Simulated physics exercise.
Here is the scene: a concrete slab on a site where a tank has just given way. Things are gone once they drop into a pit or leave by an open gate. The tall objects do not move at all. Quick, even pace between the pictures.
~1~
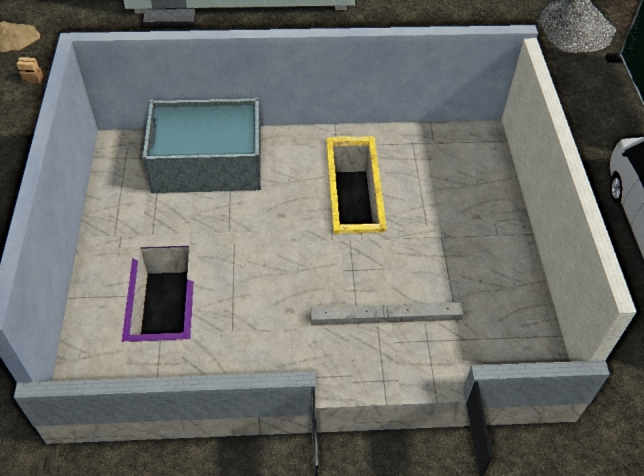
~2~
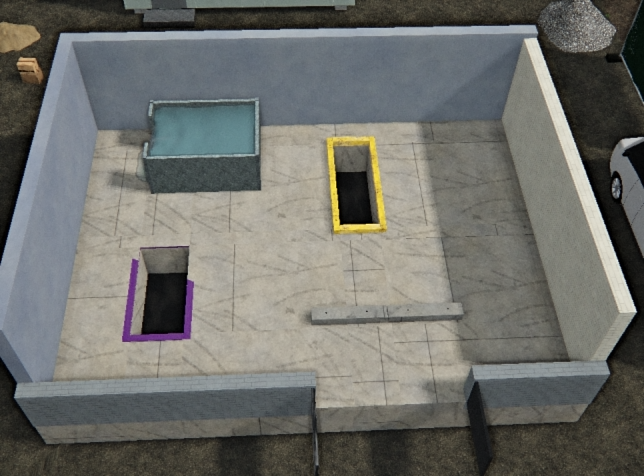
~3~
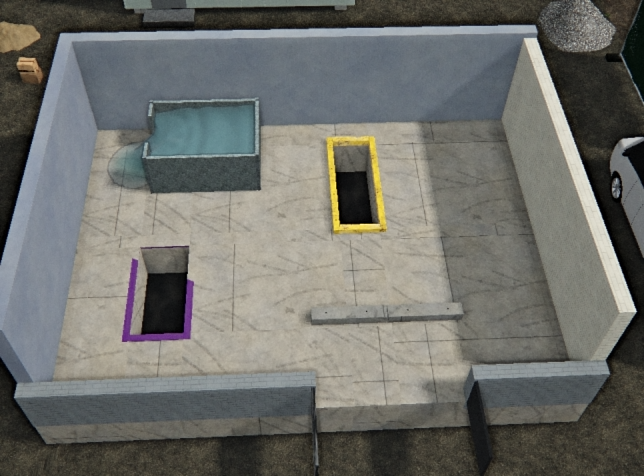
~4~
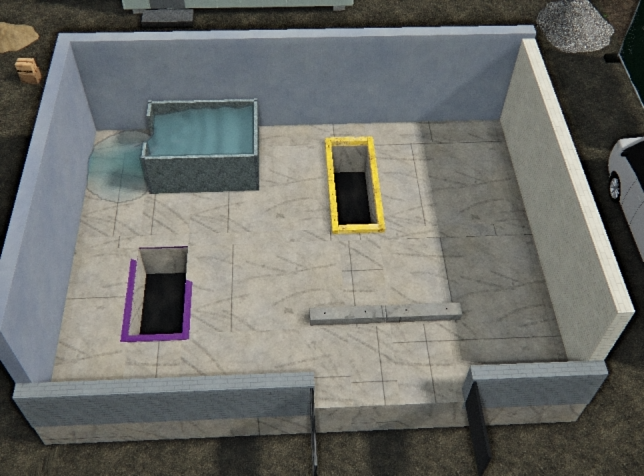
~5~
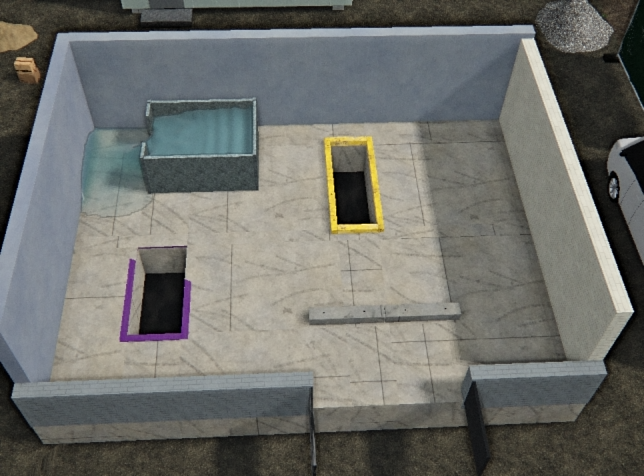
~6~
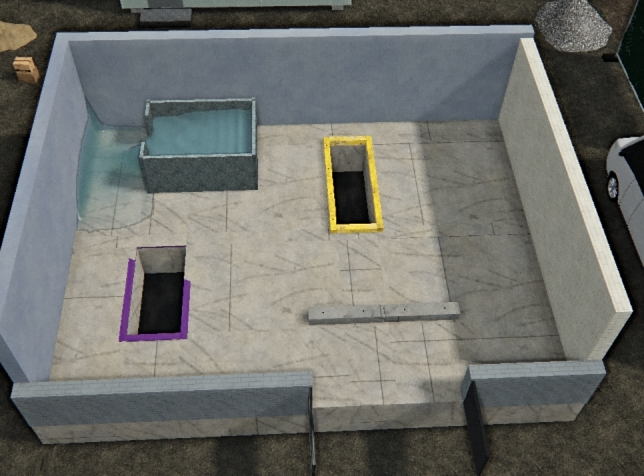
Water pours from the left side of a grey tank at the back left of a pale, walled concrete slab, seen from high above. A purple-edged pit lies at front left, a yellow-edged pit right of centre, and a low grey block near the front opening. The water fans out leftward, reaches the left wall and creeps forward along it, while everything else stays still.
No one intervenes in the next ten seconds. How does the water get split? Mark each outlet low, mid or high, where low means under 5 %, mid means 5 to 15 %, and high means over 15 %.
Marks - gate: Low, purple pit: High, yellow pit: Low.
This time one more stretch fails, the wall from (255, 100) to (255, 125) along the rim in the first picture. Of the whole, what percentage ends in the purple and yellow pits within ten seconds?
Parts in a hundred: Purple 2, yellow 30.
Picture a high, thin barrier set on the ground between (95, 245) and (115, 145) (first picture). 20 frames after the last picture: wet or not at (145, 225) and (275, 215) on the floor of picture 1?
Taking them in the order asked, the first is inundated and the second is not reached.
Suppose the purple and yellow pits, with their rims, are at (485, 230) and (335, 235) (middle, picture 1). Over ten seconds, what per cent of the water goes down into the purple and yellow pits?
For purple, 4 in a hundred; for yellow, 0 in a hundred.
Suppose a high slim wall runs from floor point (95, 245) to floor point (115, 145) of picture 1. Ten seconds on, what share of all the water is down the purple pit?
The purple pit gets 35 per cent.
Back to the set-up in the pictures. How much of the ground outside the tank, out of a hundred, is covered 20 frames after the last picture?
About 30 %.
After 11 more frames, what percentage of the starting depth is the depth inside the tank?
Estimate: Around 52 per cent.
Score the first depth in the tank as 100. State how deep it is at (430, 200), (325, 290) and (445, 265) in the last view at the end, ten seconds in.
About 0, 4 and 4 percent, in that order.
A moment on, water covers 10 % of the floor; the gate 0 %, the purple pit 0 %, the yellow pit 0 %.
Next, water covers 20 % of the floor; the gate 0 %, the purple pit 2 %, the yellow pit 0 %.
Then, water covers 30 % of the floor; the gate 0 %, the purple pit 9 %, the yellow pit 0 %.
Later, water covers 55 % of the floor; the gate 0 %, the purple pit 18 %, the yellow pit 1 %.
In the end, water covers 80 % of the floor; the gate 2 %, the purple pit 27 %, the yellow pit 1 %.
